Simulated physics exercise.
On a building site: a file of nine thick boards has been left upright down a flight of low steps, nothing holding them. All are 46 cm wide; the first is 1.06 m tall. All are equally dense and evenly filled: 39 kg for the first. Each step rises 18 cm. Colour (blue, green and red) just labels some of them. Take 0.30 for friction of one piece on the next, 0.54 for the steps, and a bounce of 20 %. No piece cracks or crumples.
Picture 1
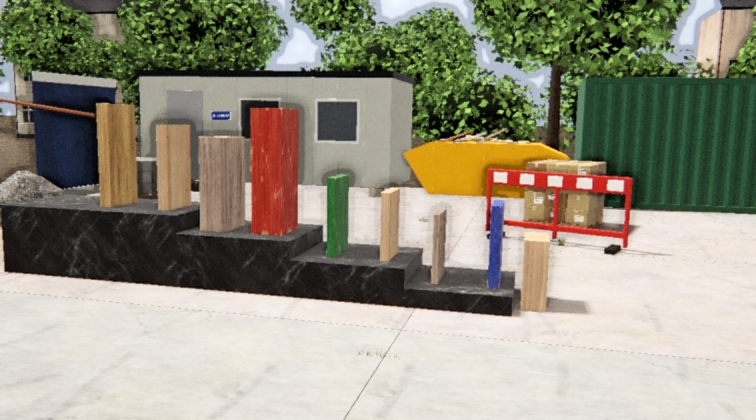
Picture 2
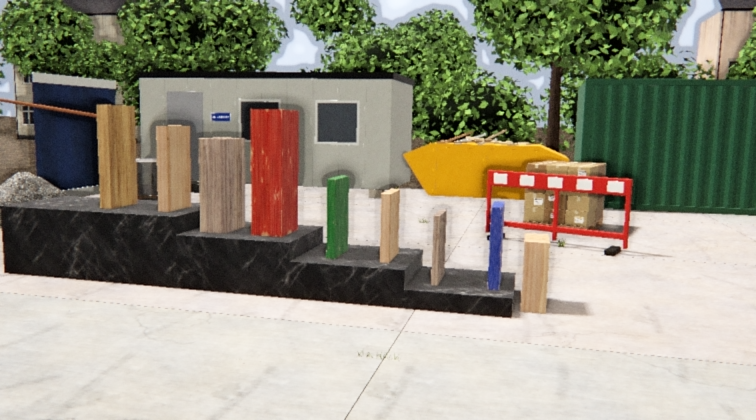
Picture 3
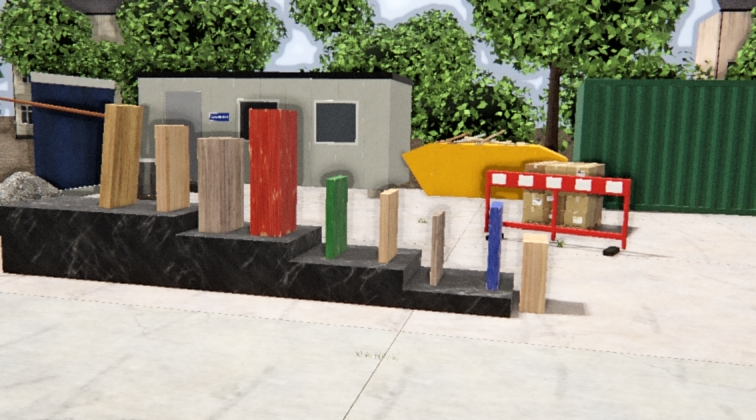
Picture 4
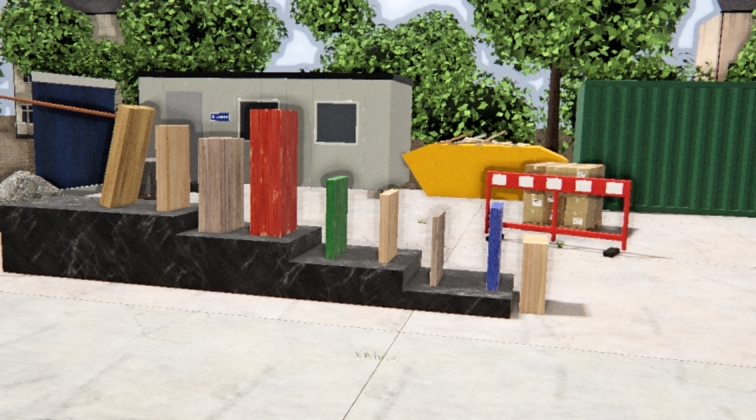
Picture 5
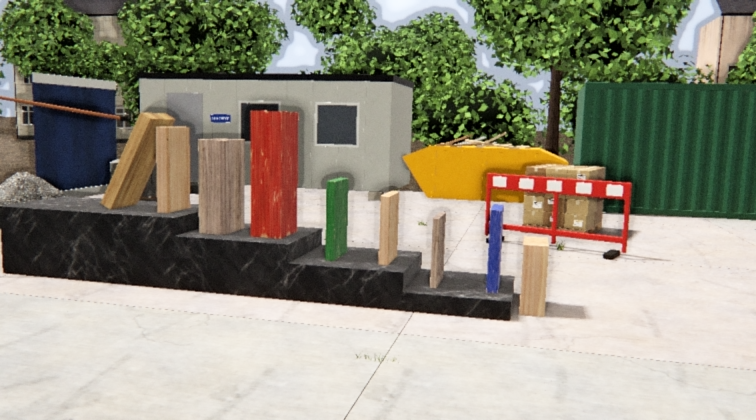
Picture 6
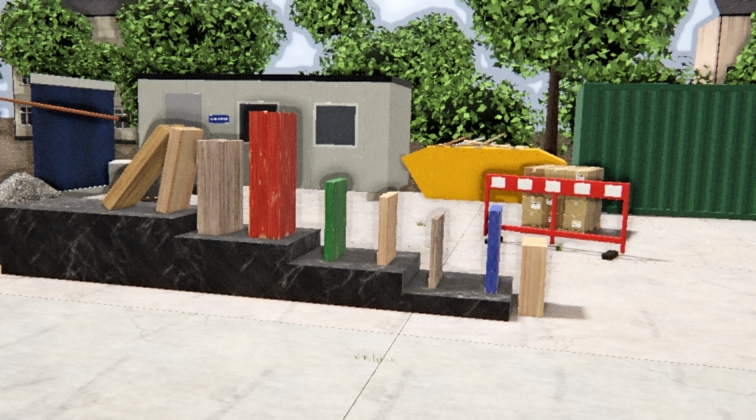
Tall wooden board at the left end of a stepped row leaning rightward against its neighbour, which starts tilting too.
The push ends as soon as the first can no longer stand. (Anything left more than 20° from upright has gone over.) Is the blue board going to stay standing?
In the end the blue board falls.
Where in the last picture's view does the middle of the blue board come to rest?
Near (562, 284).
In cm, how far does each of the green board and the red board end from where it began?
Green 50, red 100.
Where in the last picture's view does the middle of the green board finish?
At about (371, 255).
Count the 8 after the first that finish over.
8 of them.
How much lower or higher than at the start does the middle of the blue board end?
About 30 cm lower.
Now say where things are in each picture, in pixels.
In the first picture (pixels give the middle of a visible side), pole end (96, 116) 13 cm from the first board; blue board (495, 248); red board (266, 172); green board (342, 215); none of the others has stirred.
The second picture shows pole end 15 mm from the first board; blue board (495, 249).
The third picture shows pole end pushing; blue board (494, 249); none of the others has stirred.
The fourth picture shows pole end stopped; blue board (494, 250); none of the others has stirred.
The fifth picture shows pole end (122, 119) stopped; blue board (494, 252); none of the others has stirred.
The sixth picture shows pole end (120, 119) stopped; blue board (493, 253); red board (264, 176); green board (340, 219); steepest lean 12°, the board at (185, 171); one has shifted.
Then, 1.54 s past the last view, 3 of the 8 other boards over; blue board unmoved; red board 37° from how it stood.
Then, 2.08 s past the last view, 6 of the 8 other boards over; blue board 8° from how it stood; red board lying flat.
In the end, 8 of the 8 other boards over; blue board lying flat; red board lying flat; green board lying flat. Not one is left standing. From the last view, middles, blue board near (562, 284), red board near (354, 229).
